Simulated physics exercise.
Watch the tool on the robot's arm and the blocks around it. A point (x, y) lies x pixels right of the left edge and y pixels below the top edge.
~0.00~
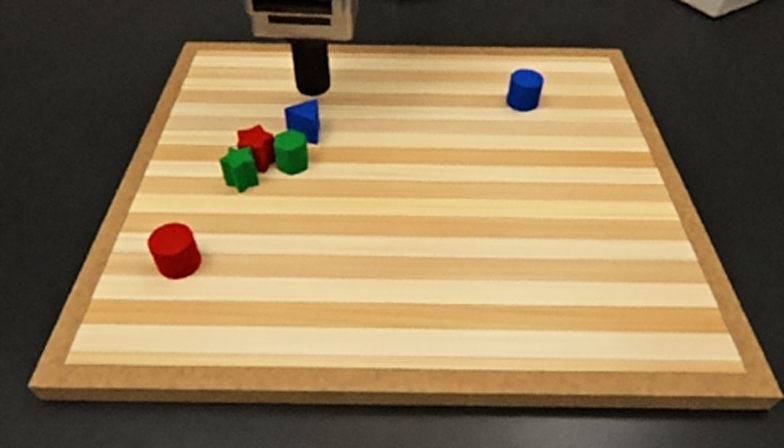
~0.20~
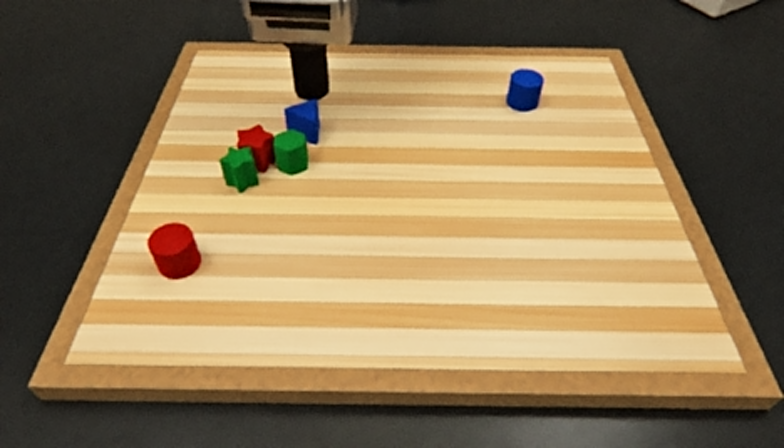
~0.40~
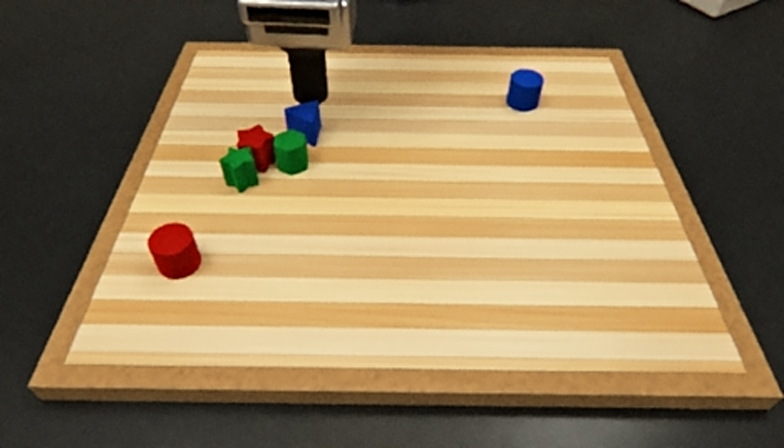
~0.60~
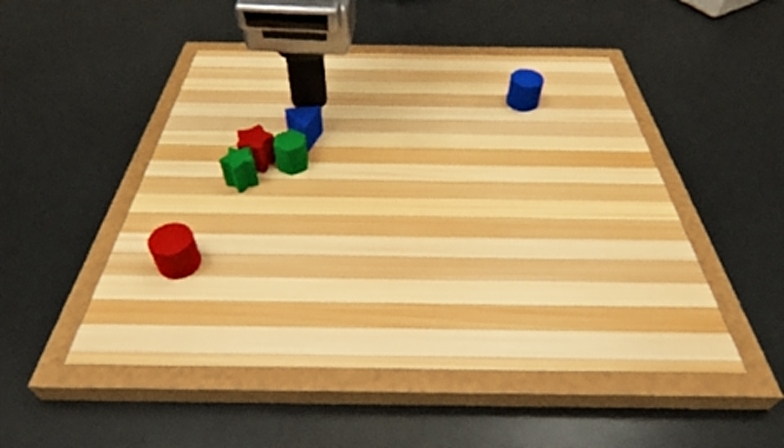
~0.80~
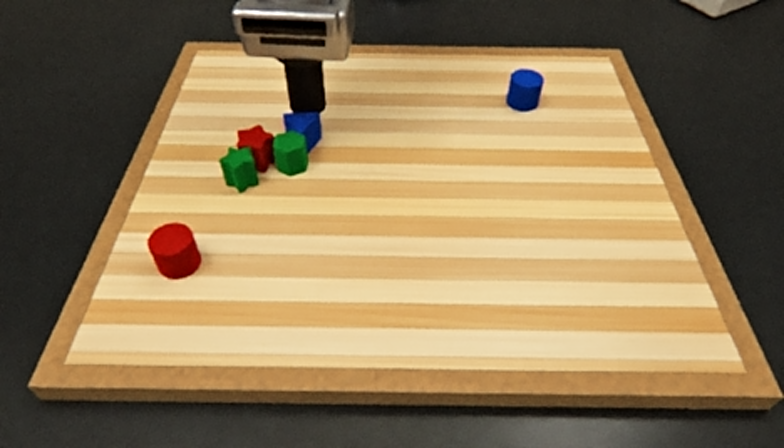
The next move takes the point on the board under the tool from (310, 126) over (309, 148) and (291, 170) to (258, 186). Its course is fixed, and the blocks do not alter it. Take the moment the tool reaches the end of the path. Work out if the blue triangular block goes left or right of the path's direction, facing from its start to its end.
Facing from start to end, it will go to the left.
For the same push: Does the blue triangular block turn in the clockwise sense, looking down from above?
Going by the path, no.
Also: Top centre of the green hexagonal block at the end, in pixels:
That would be at about pixel (246, 188).
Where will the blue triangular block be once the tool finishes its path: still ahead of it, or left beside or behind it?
Shed along the way.
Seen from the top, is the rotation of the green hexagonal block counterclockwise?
No, that is not what happens.
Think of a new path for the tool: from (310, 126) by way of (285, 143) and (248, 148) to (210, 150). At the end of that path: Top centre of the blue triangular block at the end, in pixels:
The middle of its upper face will lie at (296, 135).
The first path, step by step. One third of the way, tool at (307, 131); green hexagonal block at (278, 157), turned 70° clockwise; blue triangular block at (301, 145).
Two thirds of the way, tool at (287, 153); green hexagonal block at (259, 175), turned 105° clockwise; blue triangular block at (291, 167).
At the end, tool at (254, 168); green star-shaped block at (219, 160), turned 20° clockwise; red star-shaped block at (247, 138), turned 35° clockwise; green hexagonal block at (246, 188), turned 110° clockwise; blue triangular block at (287, 173), turned 30° anticlockwise.
